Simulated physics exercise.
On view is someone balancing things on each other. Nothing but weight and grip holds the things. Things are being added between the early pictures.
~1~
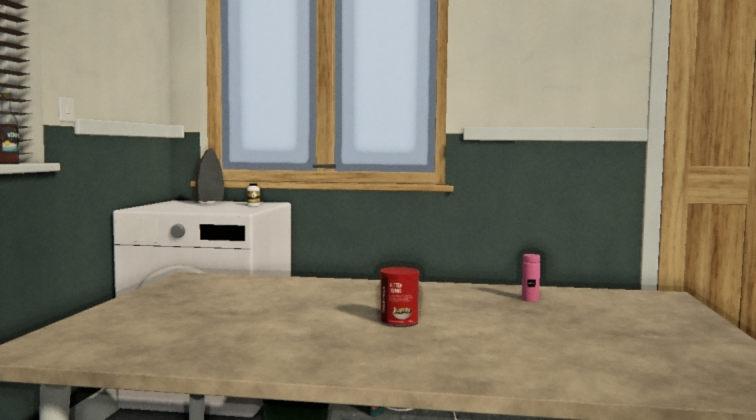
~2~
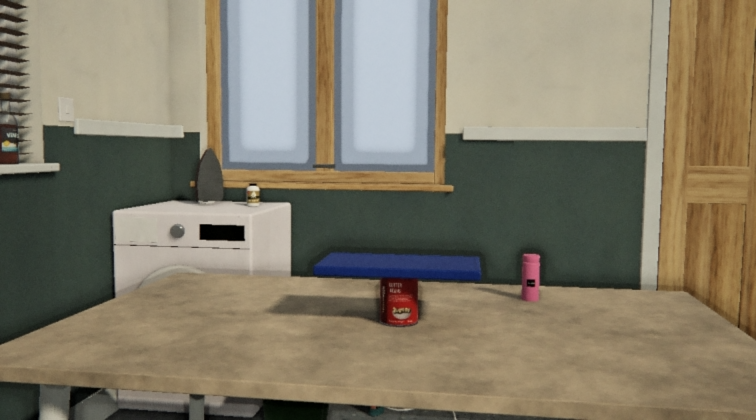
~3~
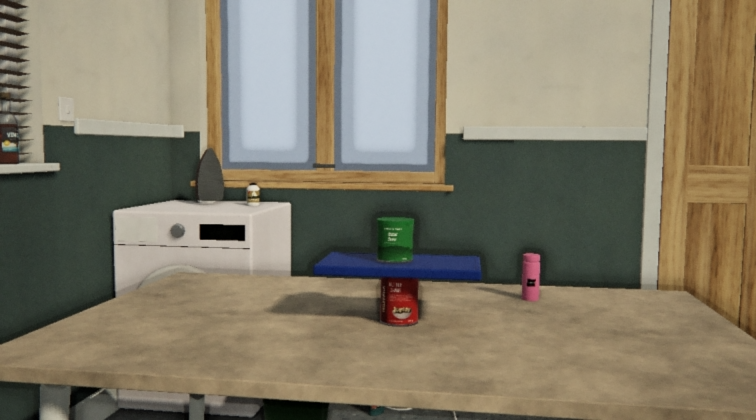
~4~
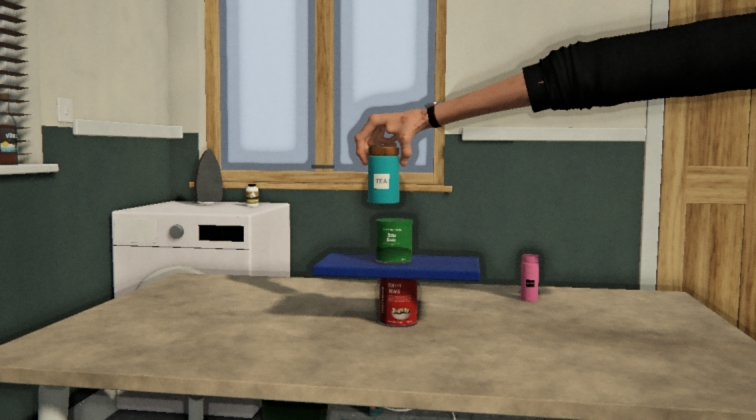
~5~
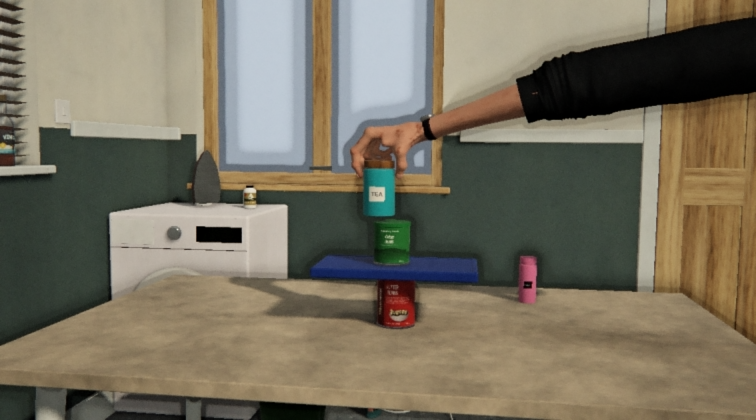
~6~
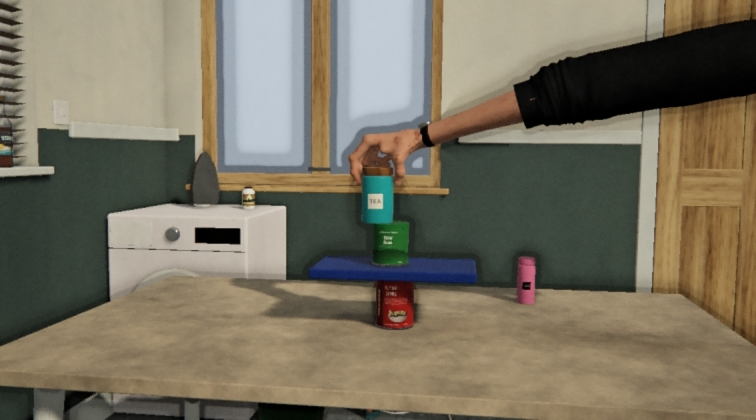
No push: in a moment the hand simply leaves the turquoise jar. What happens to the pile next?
Honestly, the pile stays standing just fine.
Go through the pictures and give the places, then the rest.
In the first picture, the last thing is not in view yet; red tin (399, 297).
In the second picture, the last thing is not in view yet; blue tray (400, 265).
In the third picture, the last thing is not in view yet; red tin (399, 296).
The fourth picture shows still above its spot; turquoise jar (384, 175); blue tray (399, 266).
The fifth picture shows still above its spot; turquoise jar (379, 188); red tin (396, 299).
The sixth picture shows in place under the hand; turquoise jar (378, 195); blue tray (396, 268).
Then, 0.20 s later than the last frame, all is still.
Then, 0.50 s later than the last frame, turquoise jar resting near (377, 195).
When it is over, all 5 as before. End places, in pixels of the last picture, turquoise jar near (377, 195). The pile keeps its balance.
